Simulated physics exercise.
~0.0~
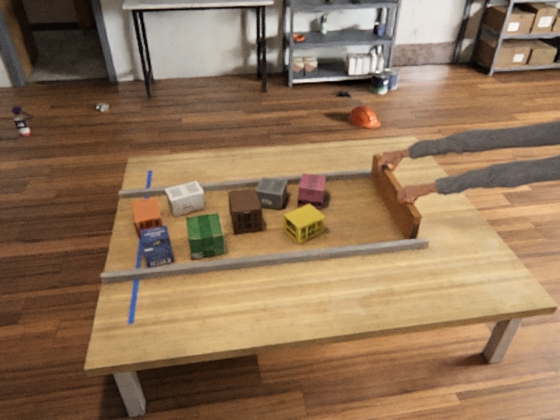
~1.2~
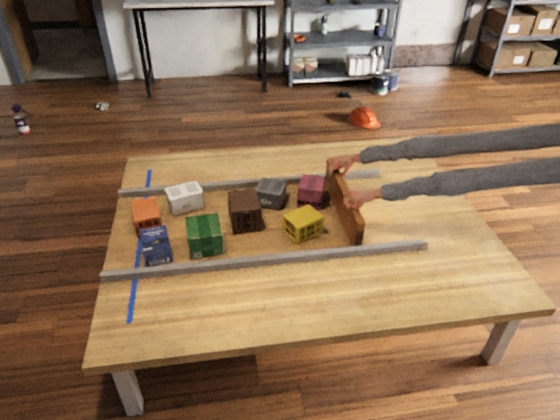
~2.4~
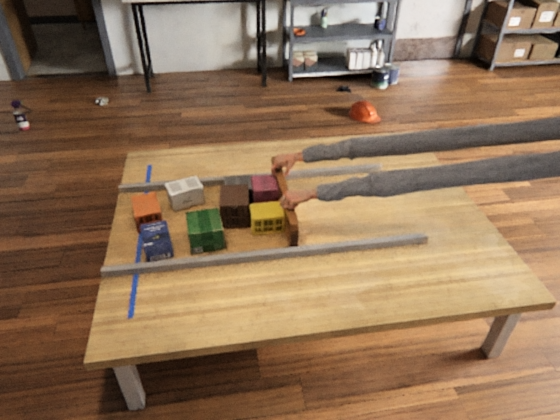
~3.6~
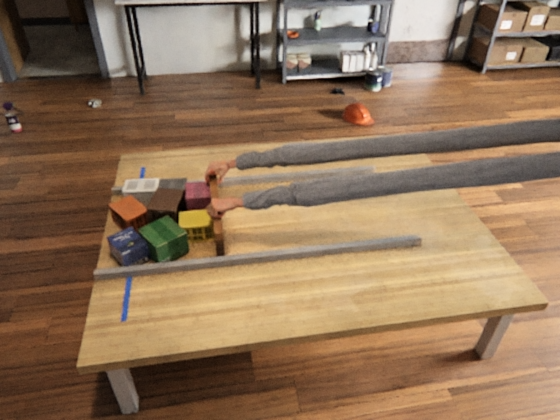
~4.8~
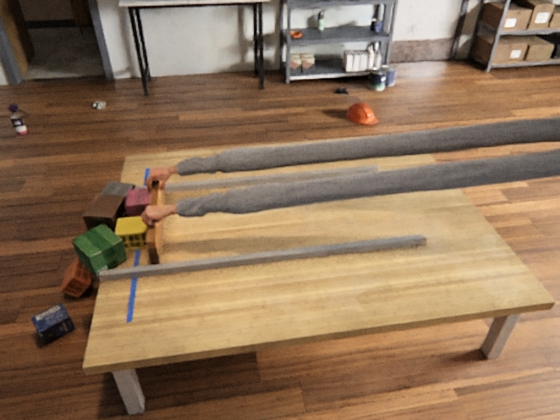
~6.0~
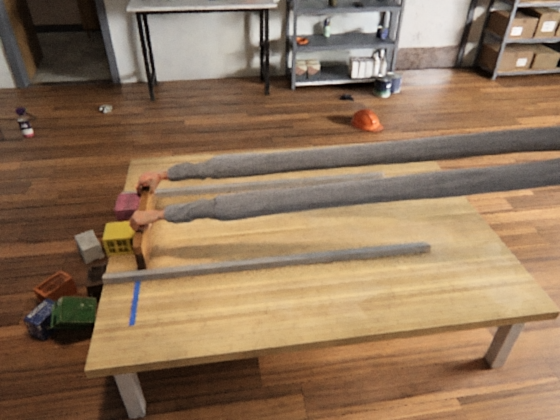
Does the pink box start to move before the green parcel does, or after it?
The pink box starts to move before the green parcel. The green parcel is still in its place when the pink box is already being pushed left, and it shifts only later.
